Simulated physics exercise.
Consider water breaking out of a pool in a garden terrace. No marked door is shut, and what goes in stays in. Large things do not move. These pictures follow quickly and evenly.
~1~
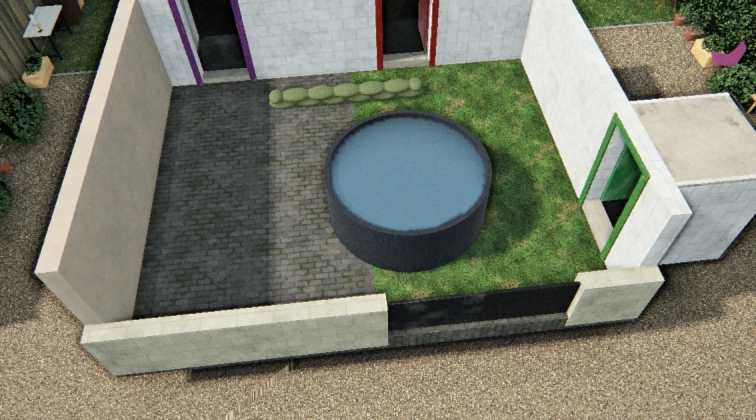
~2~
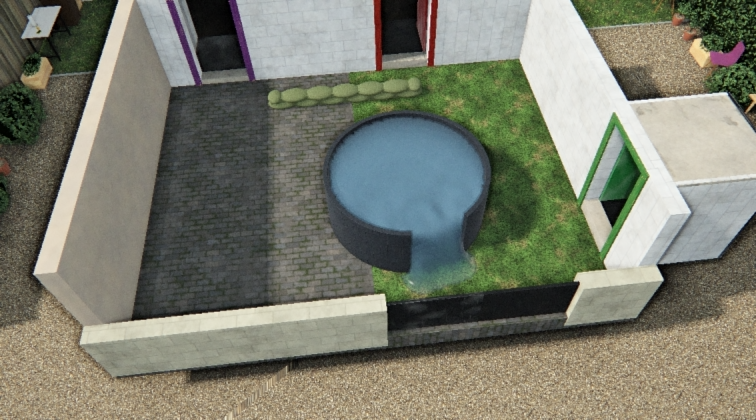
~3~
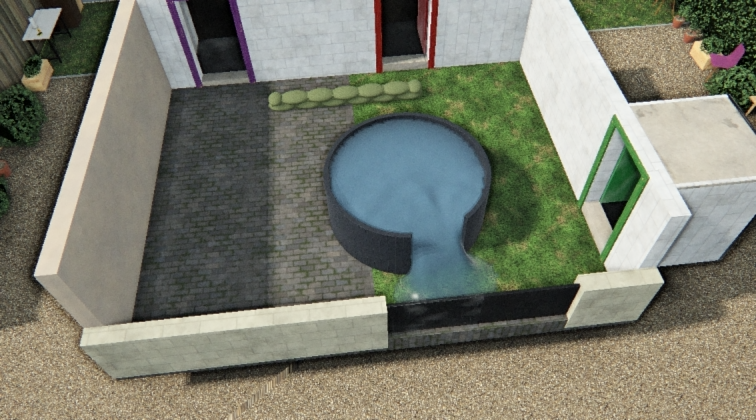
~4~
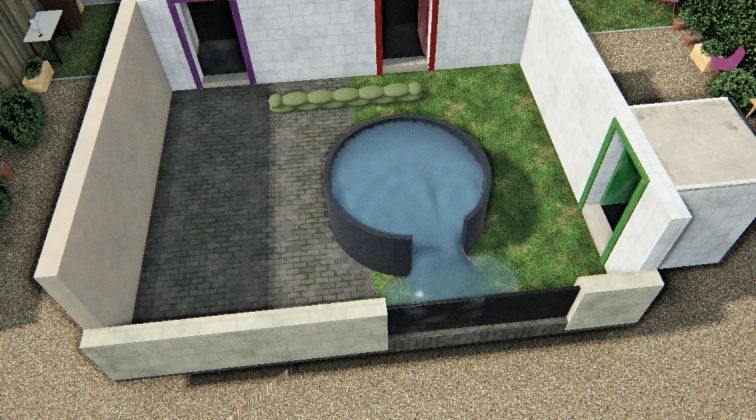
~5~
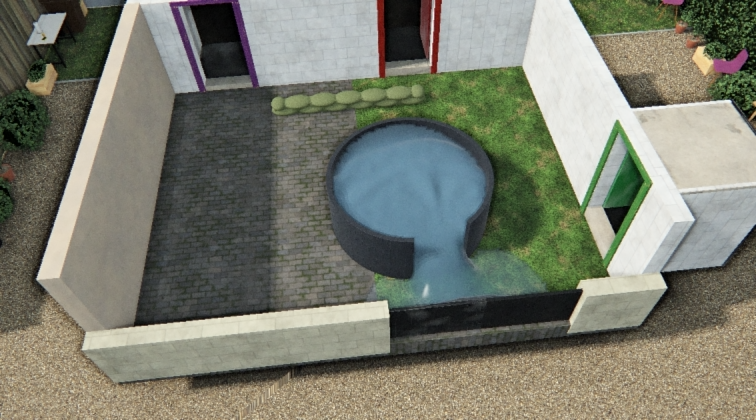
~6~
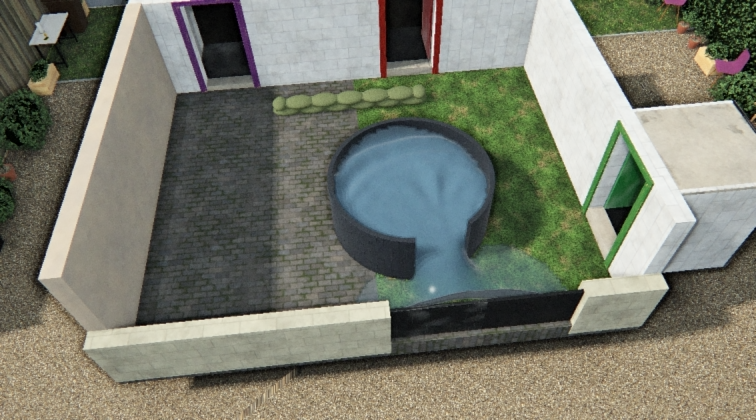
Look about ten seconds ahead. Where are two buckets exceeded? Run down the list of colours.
As I see it, the red door counts as not over. The purple door counts as not over. The green door counts as over.
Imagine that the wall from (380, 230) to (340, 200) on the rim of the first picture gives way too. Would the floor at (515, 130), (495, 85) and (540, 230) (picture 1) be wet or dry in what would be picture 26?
Going through them, the first would be still bare, the next still bare and the last submerged.
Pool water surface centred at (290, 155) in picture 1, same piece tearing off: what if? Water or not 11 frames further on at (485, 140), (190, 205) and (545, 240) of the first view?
First one stays unwetted, next one stays unwetted, last one gets inundated.
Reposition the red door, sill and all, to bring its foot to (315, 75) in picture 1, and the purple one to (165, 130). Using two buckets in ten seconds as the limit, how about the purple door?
I'd say the purple one does not reach it in the end.
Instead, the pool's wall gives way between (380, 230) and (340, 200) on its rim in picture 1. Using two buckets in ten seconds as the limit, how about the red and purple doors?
Door by door, the red doesn't reach it and the purple exceeds it.
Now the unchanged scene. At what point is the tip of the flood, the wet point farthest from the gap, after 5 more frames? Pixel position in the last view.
I'd put it around (199, 347).
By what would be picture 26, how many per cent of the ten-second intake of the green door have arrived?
Around 75 percent.
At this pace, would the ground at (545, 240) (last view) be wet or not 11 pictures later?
Submerged.
A moment on, water covers 20 % of the floor; the red door not reached, the purple door not reached, the green door wet at the sill, nothing in.
Next, water covers 40 % of the floor; the red door not reached, the purple door not reached, the green door over two buckets in.
Then, water covers 60 % of the floor; the red door not reached, the purple door not reached, the green door over two buckets in.
Later, water covers 90 % of the floor; the red door wet at the sill, nothing in, the purple door wet at the sill, nothing in, the green door far over two buckets in.
In the end, water covers 95 % of the floor; the red door wet at the sill, nothing in, the purple door wet at the sill, nothing in, the green door far over two buckets in.
